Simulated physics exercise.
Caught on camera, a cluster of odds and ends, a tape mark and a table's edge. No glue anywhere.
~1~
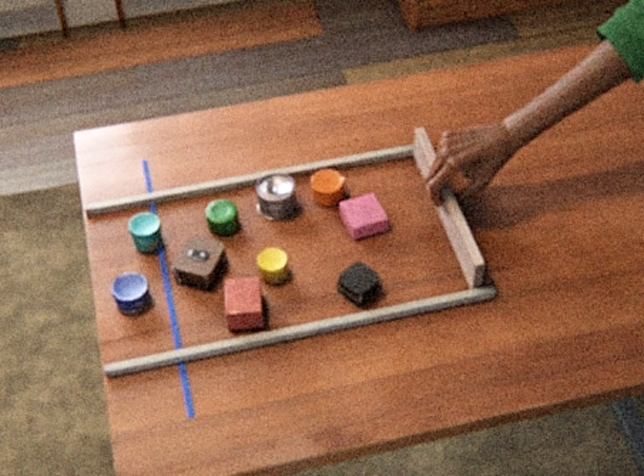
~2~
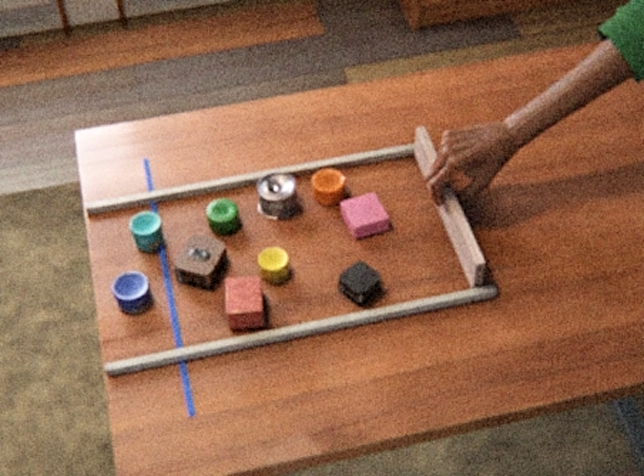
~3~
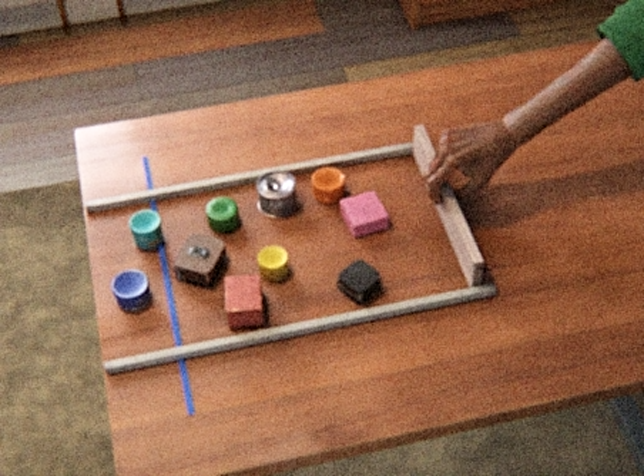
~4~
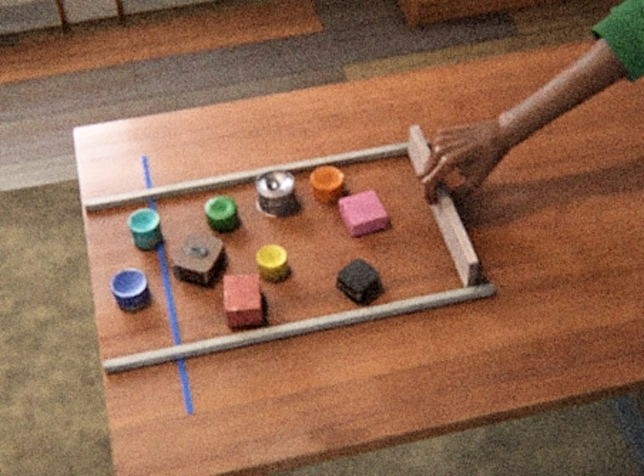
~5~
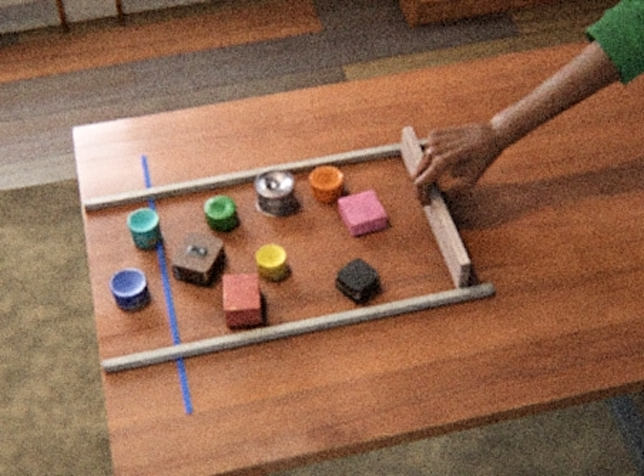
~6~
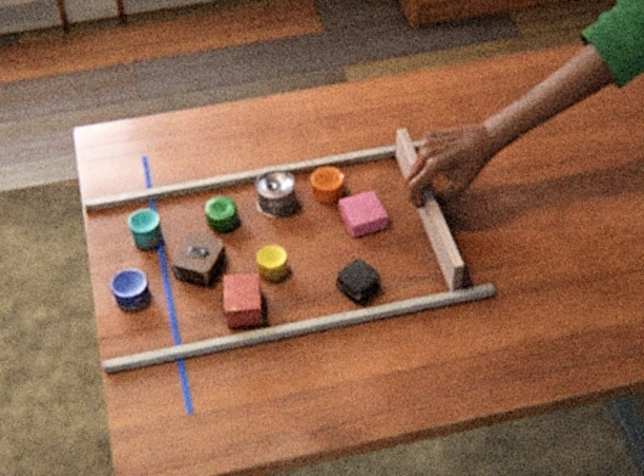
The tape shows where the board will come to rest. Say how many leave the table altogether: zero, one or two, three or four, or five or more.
The number that fall off is one or two.
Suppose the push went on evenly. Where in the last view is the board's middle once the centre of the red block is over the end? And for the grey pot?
About (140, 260), and (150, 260) for the other.
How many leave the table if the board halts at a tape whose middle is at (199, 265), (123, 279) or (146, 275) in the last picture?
In that order 0, 6 and 2.
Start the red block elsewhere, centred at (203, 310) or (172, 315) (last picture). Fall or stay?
Place by place, it holds on; holds on.
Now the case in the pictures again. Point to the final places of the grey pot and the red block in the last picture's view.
First (102, 221), then (121, 326).
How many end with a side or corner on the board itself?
It touches 4.
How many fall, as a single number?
The count is 2.
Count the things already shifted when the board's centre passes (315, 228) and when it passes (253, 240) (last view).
By then 5, and 9.
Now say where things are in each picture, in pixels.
The first frame shows blue tin (131, 293); turquoise tin (146, 233); brown case (200, 263); board (447, 206); tape (165, 275).
The second frame shows turquoise tin (147, 232); grey pot (277, 196).
The third frame shows brown case (201, 260); orange lid (328, 186).
The fourth frame shows blue tin (130, 289); black case (359, 282).
The fifth frame shows turquoise tin (145, 229); pink block (362, 213).
The sixth frame shows blue tin (130, 289); turquoise tin (146, 230); brown case (200, 260); board (427, 207); tape (165, 271).
Early on, none off yet; blue tin at rest near (130, 289); turquoise tin at rest near (146, 230); brown case at rest near (200, 260).
A while later, none off yet; blue tin travelled a little near (119, 296); turquoise tin travelled about its own width near (116, 236); brown case travelled about its own width near (153, 278).
Finally, the number that fall off is one or two; lost, turquoise tin and blue tin.
